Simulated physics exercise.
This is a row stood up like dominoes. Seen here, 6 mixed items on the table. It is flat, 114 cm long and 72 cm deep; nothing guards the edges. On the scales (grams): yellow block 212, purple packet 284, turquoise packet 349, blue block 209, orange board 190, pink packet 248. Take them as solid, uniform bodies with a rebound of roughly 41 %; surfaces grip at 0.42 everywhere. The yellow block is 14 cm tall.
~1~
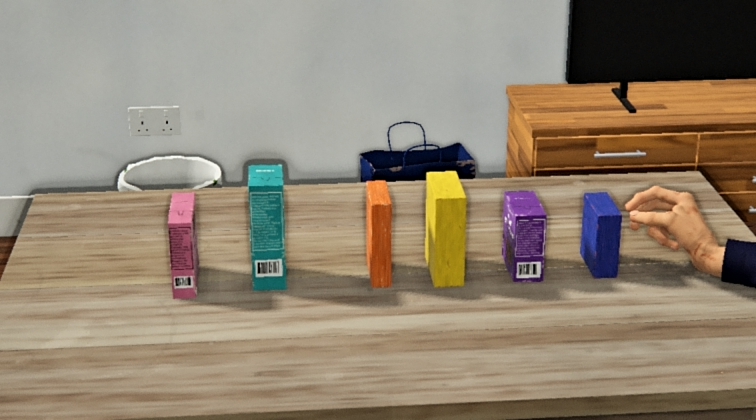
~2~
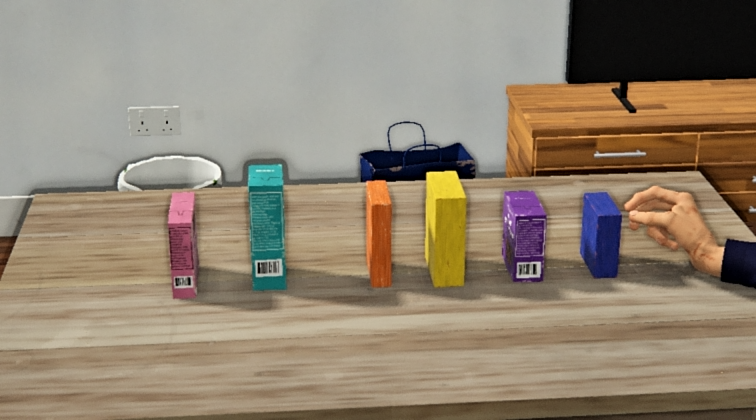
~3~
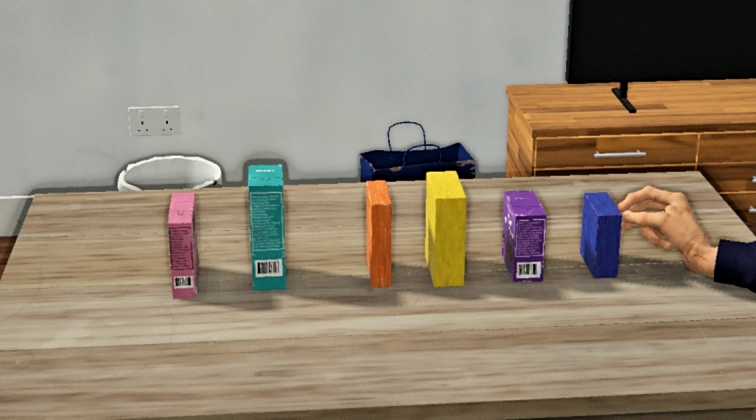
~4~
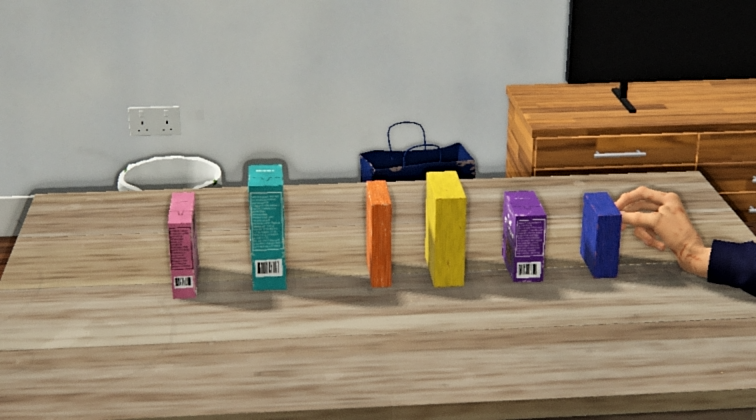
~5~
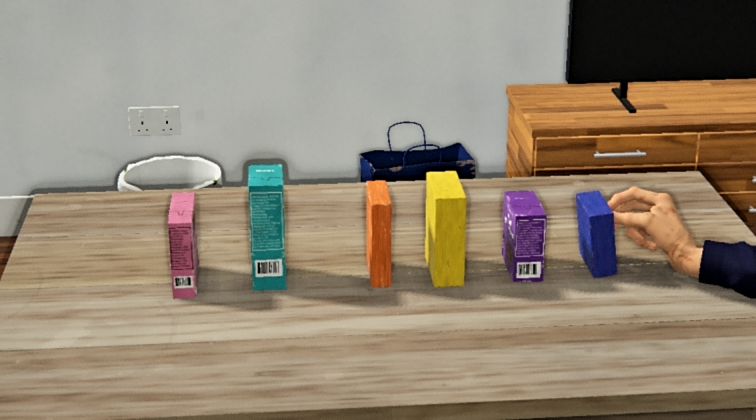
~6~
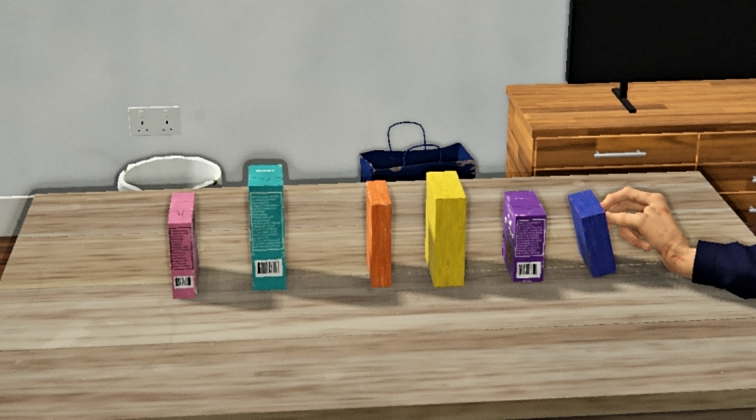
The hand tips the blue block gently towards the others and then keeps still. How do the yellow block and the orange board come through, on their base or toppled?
The yellow block stays upright and the orange board stays upright.
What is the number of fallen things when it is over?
1 of them.
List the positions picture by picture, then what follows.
In the first picture, yellow block (445, 229); orange board (379, 234).
In the second picture, purple packet (524, 236); turquoise packet (267, 228).
In the third picture, purple packet (524, 236); turquoise packet (267, 228).
In the fourth picture, purple packet (524, 236); turquoise packet (267, 228).
In the fifth picture, blue block 7° over; purple packet (524, 236); turquoise packet (267, 228).
In the sixth picture, blue block 14° over; yellow block (445, 229); orange board (379, 234).
Then, 0.60 s later than the last frame, blue block 57° over.
Then, 1.70 s later than the last frame, blue block 90° over.
When it is over, all 4 within 5 cm of the start. End places, in pixels of the last picture, yellow block near (445, 229), orange board near (379, 234).
